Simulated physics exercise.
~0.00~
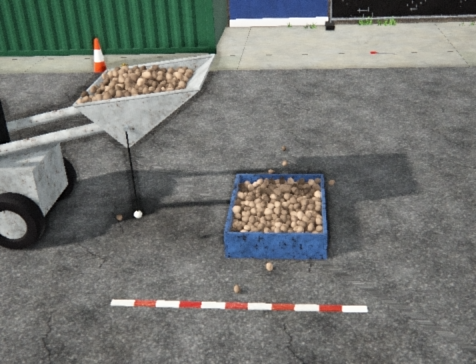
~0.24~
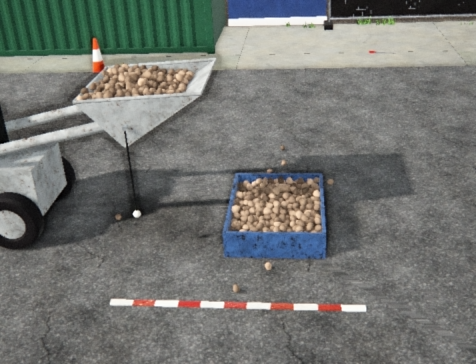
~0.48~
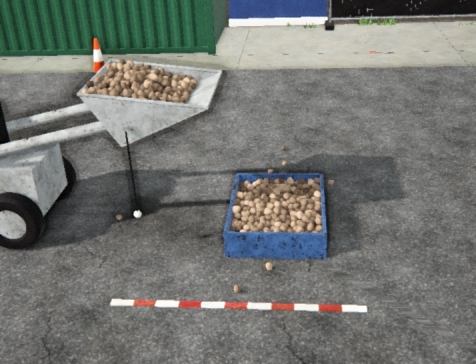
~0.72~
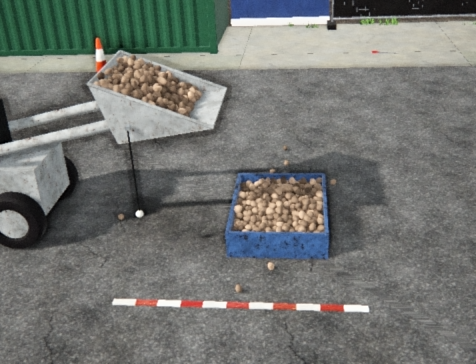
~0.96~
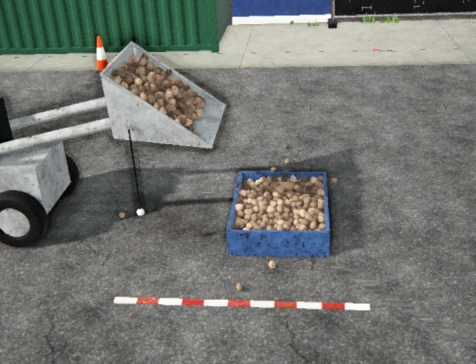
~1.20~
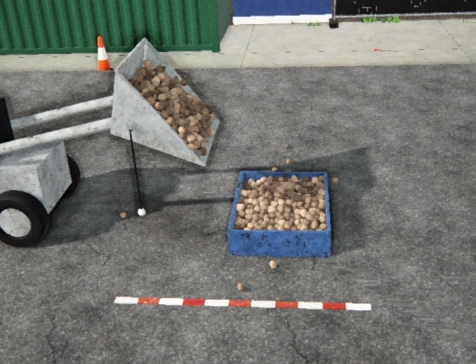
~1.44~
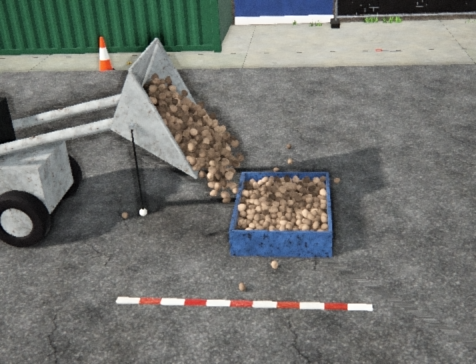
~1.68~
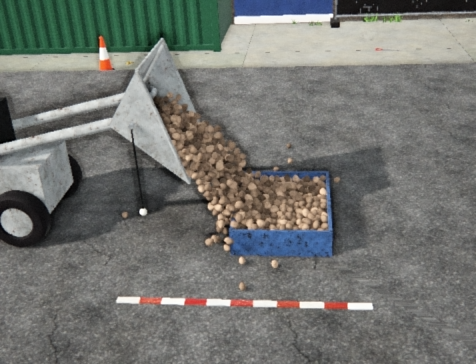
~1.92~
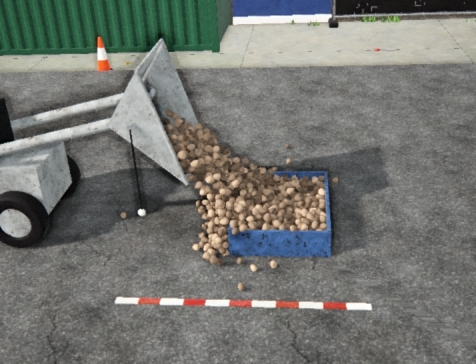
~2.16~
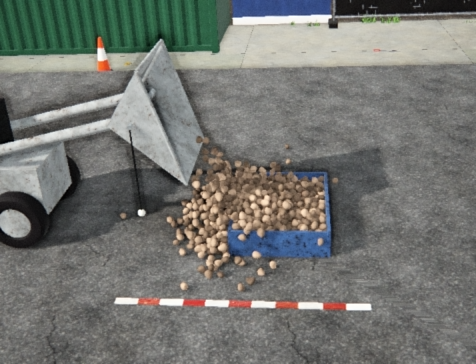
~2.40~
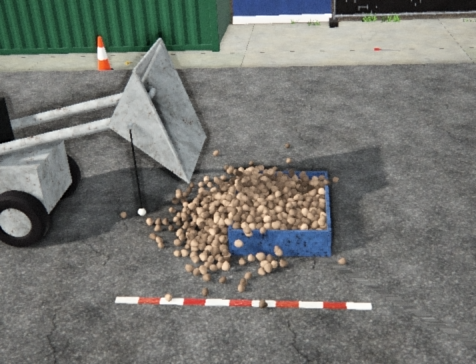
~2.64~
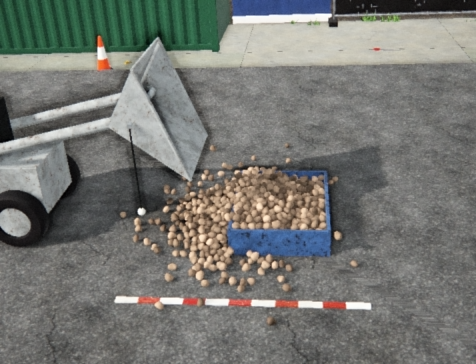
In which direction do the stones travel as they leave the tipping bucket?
The stones move to the right, sliding down out of the bucket toward the blue bin.
